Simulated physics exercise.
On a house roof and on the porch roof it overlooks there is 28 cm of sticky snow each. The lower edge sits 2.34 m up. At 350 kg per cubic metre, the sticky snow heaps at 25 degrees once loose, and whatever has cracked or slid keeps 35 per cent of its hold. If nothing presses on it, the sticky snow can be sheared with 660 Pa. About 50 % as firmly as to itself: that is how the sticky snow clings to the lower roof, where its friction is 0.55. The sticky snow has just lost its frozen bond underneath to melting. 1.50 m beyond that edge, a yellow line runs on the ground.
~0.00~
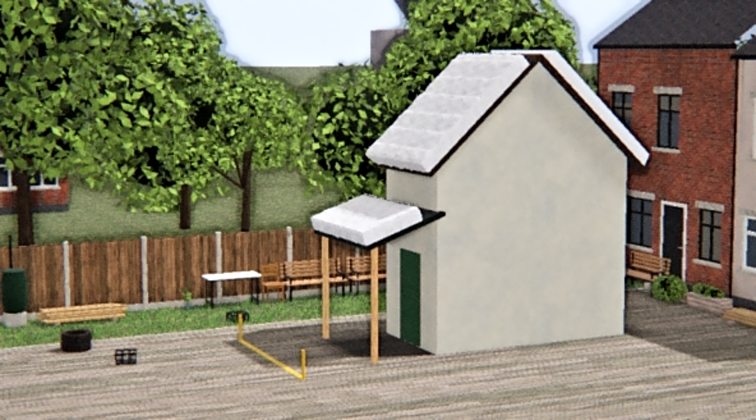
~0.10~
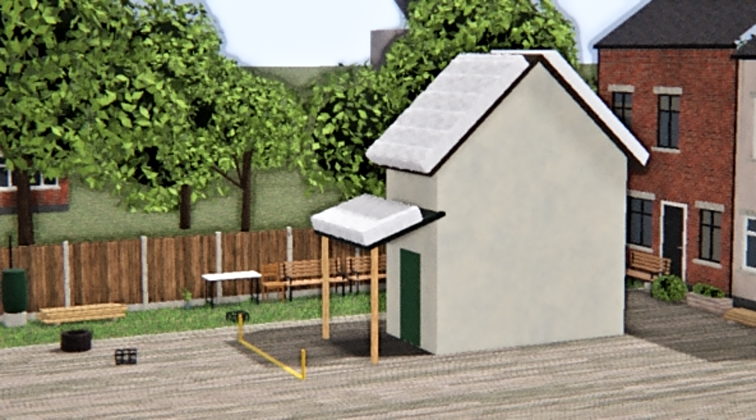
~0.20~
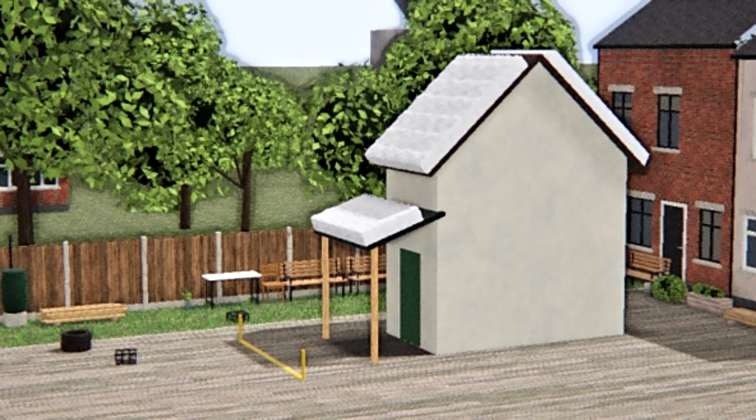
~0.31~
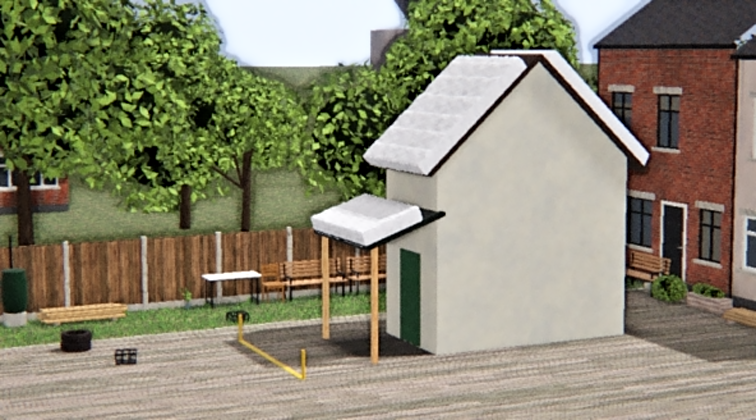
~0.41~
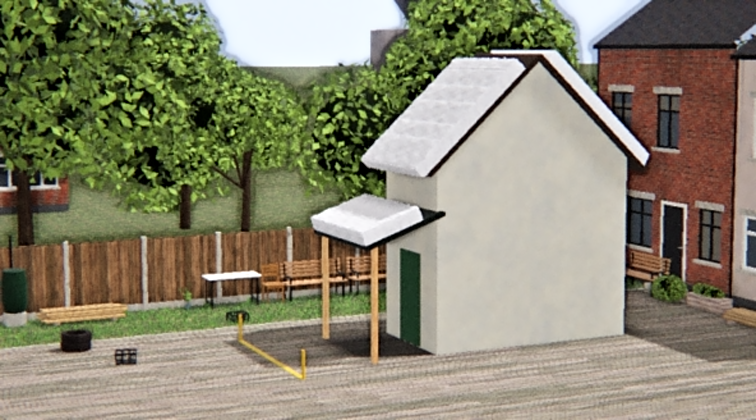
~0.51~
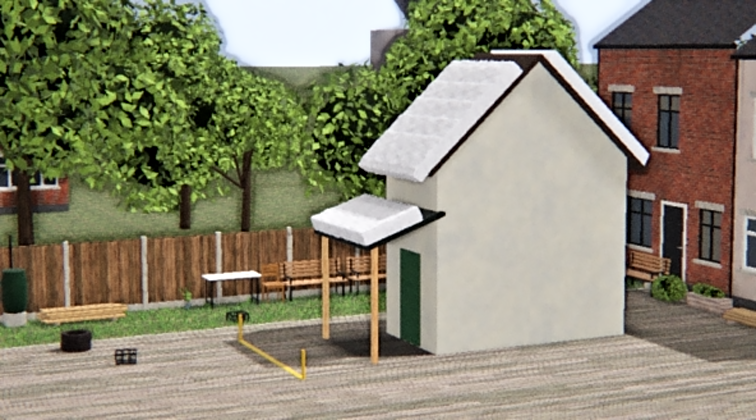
In a yard beside brick houses and trees, a thick white layer on the steep roof of a pale house slid slightly down the left slope and cracked, while the white-covered porch below stayed unchanged.
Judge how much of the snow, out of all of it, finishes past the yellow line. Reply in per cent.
The part past the yellow line is close to 26 %.
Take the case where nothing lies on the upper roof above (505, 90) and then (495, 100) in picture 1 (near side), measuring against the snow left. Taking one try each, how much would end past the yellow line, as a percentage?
Respectively 14 % and 8 %.
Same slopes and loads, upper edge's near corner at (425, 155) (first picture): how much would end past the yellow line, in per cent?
Then about 40 %.
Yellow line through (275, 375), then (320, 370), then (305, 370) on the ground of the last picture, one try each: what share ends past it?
In order, some 16, 40 and 35 percent would end past it.
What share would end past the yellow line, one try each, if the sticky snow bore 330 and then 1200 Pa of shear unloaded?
Respectively 45 % and 4 %.
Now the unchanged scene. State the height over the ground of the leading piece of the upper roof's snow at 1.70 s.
2.6 m or thereabouts.
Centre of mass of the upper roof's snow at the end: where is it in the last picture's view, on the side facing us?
(316, 330).
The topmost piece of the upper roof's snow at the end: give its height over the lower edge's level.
I'd put it at around 0.8 m up.
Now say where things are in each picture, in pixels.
The first frame shows leading edge of the sticky snow at (427, 163).
The second frame shows leading edge of the sticky snow at (427, 163), its middle shifted 9 mm.
The third frame shows leading edge of the sticky snow at (426, 164), its middle shifted 3.5 cm, 1 % of it past the upper edge, in one piece.
The fourth frame shows leading edge of the sticky snow at (424, 166), its middle shifted 7.8 cm, 3 % of it past the upper edge, in one piece.
The fifth frame shows leading edge of the sticky snow at (422, 169), its middle shifted 14 cm, 5 % of it past the upper edge, in one piece.
The sixth frame shows leading edge of the sticky snow at (419, 171), its middle shifted 23 cm, 8 % of it past the upper edge, cracking.
After 1.06 s, none is below the lower edge and 0 % is past the line.
After 1.70 s, none is below the lower edge and 0 % is past the line.
After 2.35 s, 37 % is below the lower edge and 0 % is past the line.
After 3.00 s, 64 % is below the lower edge and 24 % is past the line.
After 5.10 s, at the end, 67 % is below the lower edge and 26 % is past the line.
